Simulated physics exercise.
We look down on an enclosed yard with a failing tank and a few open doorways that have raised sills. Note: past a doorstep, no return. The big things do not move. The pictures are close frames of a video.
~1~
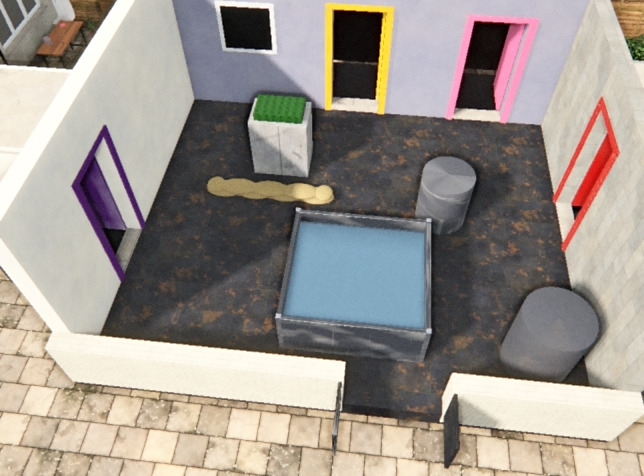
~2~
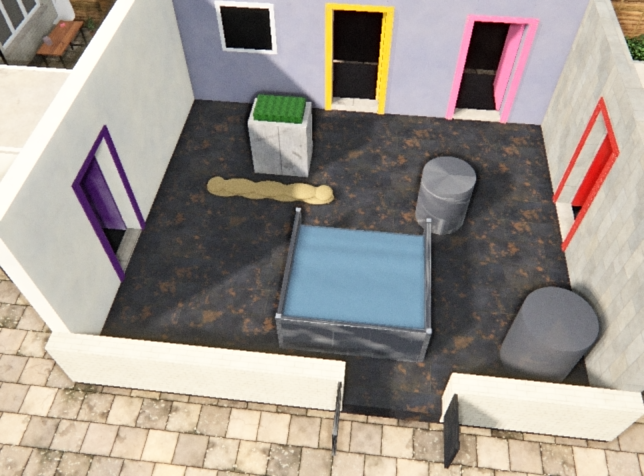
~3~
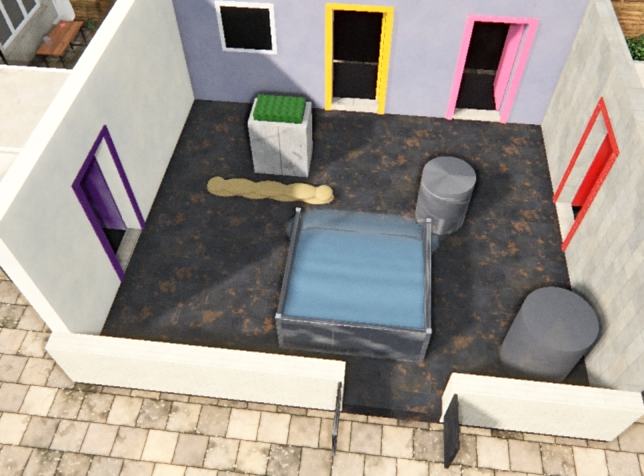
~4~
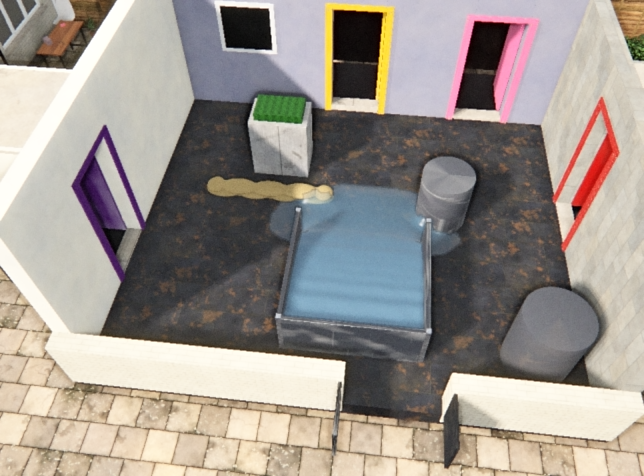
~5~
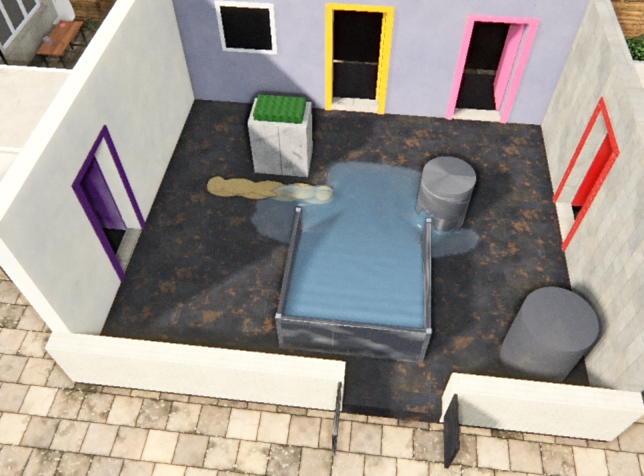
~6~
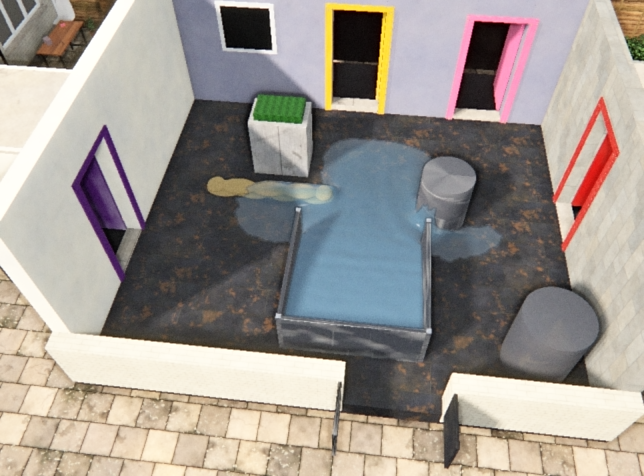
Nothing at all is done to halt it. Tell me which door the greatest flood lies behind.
It lies behind the yellow door.
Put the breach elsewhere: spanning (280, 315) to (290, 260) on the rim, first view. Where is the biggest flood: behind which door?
The door marked purple.
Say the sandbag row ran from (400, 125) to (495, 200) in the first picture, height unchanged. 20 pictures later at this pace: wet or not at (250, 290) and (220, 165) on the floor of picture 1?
As listed: No water, flooded.
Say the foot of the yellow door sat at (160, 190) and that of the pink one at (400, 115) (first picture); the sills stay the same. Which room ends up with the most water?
The pink-painted one.
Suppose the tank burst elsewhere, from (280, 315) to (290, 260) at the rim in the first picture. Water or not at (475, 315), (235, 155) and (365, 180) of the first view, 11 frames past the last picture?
One by one: Bare, bare, bare.
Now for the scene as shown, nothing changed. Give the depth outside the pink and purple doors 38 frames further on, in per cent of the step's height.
Approx. 150 % then 200 %.
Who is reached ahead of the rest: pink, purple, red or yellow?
Answer: The yellow door.
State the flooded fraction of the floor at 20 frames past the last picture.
I reckon around 70 %.
A moment on, water covers 35 % of the floor; yellow door some in, purple door not reached, pink door not reached, red door not reached.
Next, water covers 55 % of the floor; yellow door a lot in, purple door a trickle in, pink door a trickle in, red door a trickle in.
Then, water covers 70 % of the floor; yellow door a lot in, purple door some in, pink door some in, red door a trickle in.
Later, water covers 90 % of the floor; yellow door a lot in, purple door some in, pink door some in, red door some in.
In the end, water covers 95 % of the floor; yellow door a lot in, purple door some in, pink door some in, red door some in; the yellow door has let in the most.
